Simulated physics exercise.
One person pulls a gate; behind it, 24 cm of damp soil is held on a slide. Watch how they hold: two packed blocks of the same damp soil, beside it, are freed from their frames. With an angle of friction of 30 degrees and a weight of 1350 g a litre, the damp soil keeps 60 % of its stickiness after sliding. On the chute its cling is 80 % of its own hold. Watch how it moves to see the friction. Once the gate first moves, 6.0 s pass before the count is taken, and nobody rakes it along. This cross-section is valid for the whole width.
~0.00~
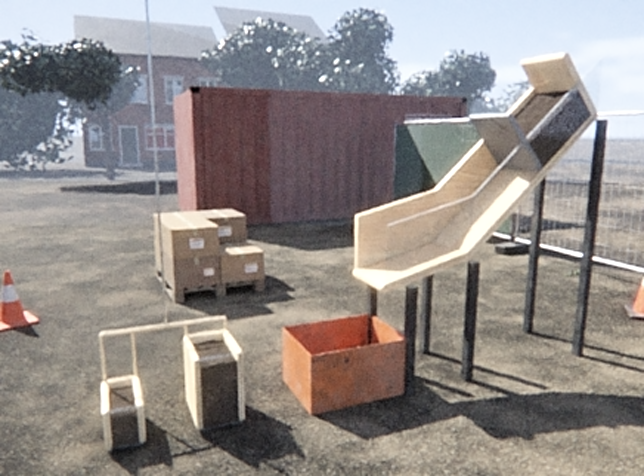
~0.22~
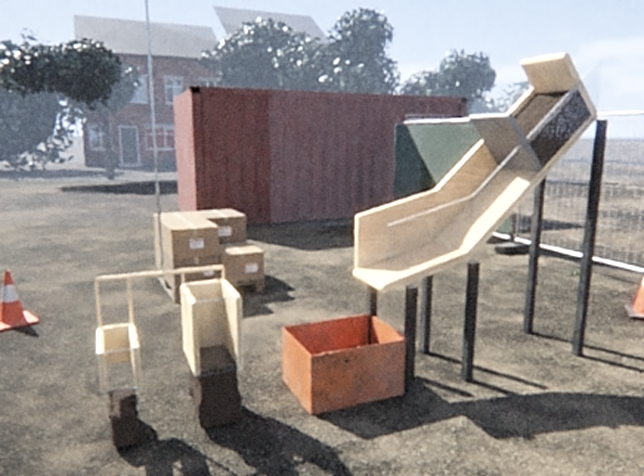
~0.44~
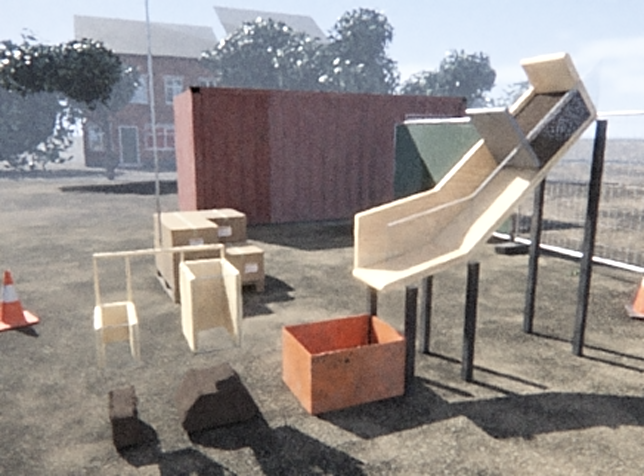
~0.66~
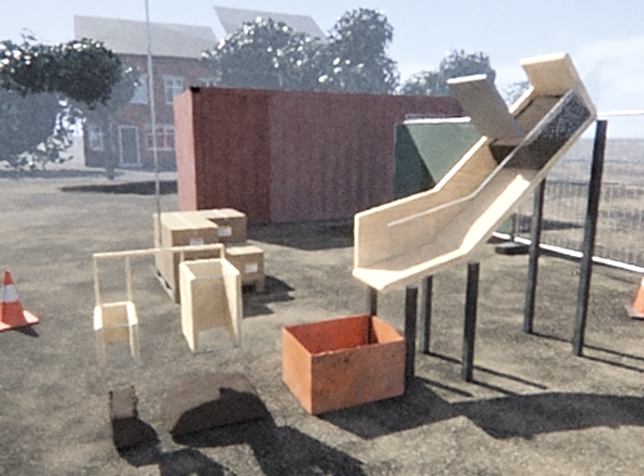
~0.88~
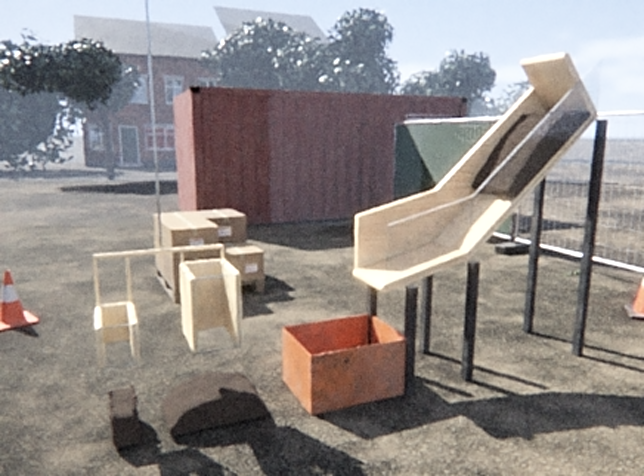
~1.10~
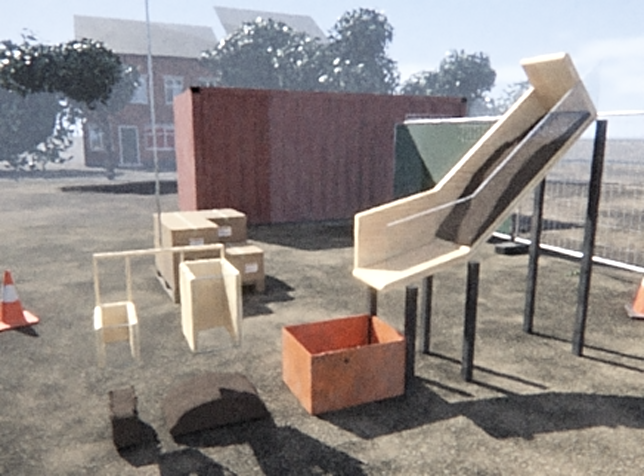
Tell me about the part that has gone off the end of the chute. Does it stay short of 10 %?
No, it passes 10 %.
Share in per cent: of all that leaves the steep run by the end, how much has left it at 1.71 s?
90 per cent.
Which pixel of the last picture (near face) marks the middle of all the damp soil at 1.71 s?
Pretty much at (456, 237), I'd say.
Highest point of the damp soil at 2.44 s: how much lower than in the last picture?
About 0 centimetres.
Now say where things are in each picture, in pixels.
Leading edge of the damp soil at (531, 145); blocks stand 19 cm, 39 cm (left to right), in the first frame.
Leading edge of the damp soil at (531, 145); blocks stand 18 cm, 36 cm (left to right), in the second frame.
Leading edge of the damp soil at (531, 145); blocks stand 18 cm, 23 cm (left to right), in the third frame.
Leading edge of the damp soil at (528, 149); blocks stand 18 cm, 19 cm (left to right), in the fourth frame.
Leading edge of the damp soil at (510, 192); blocks stand 18 cm, 19 cm (left to right), in the fifth frame.
Leading edge of the damp soil at (470, 244); blocks stand 18 cm, 19 cm (left to right), in the sixth frame.
After 1.71 s, 33 % is on the steep run, 67 % on the flatter one and 0 % past the end.
After 2.44 s, 25 % is on the steep run, 55 % on the flatter one and 20 % past the end.
After 3.17 s, 25 % is on the steep run, 55 % on the flatter one and 21 % past the end.
After 3.89 s, 25 % is on the steep run, 55 % on the flatter one and 21 % past the end.
After 6.39 s, at the end, 25 % is on the steep run, 55 % on the flatter one and 21 % past the end.
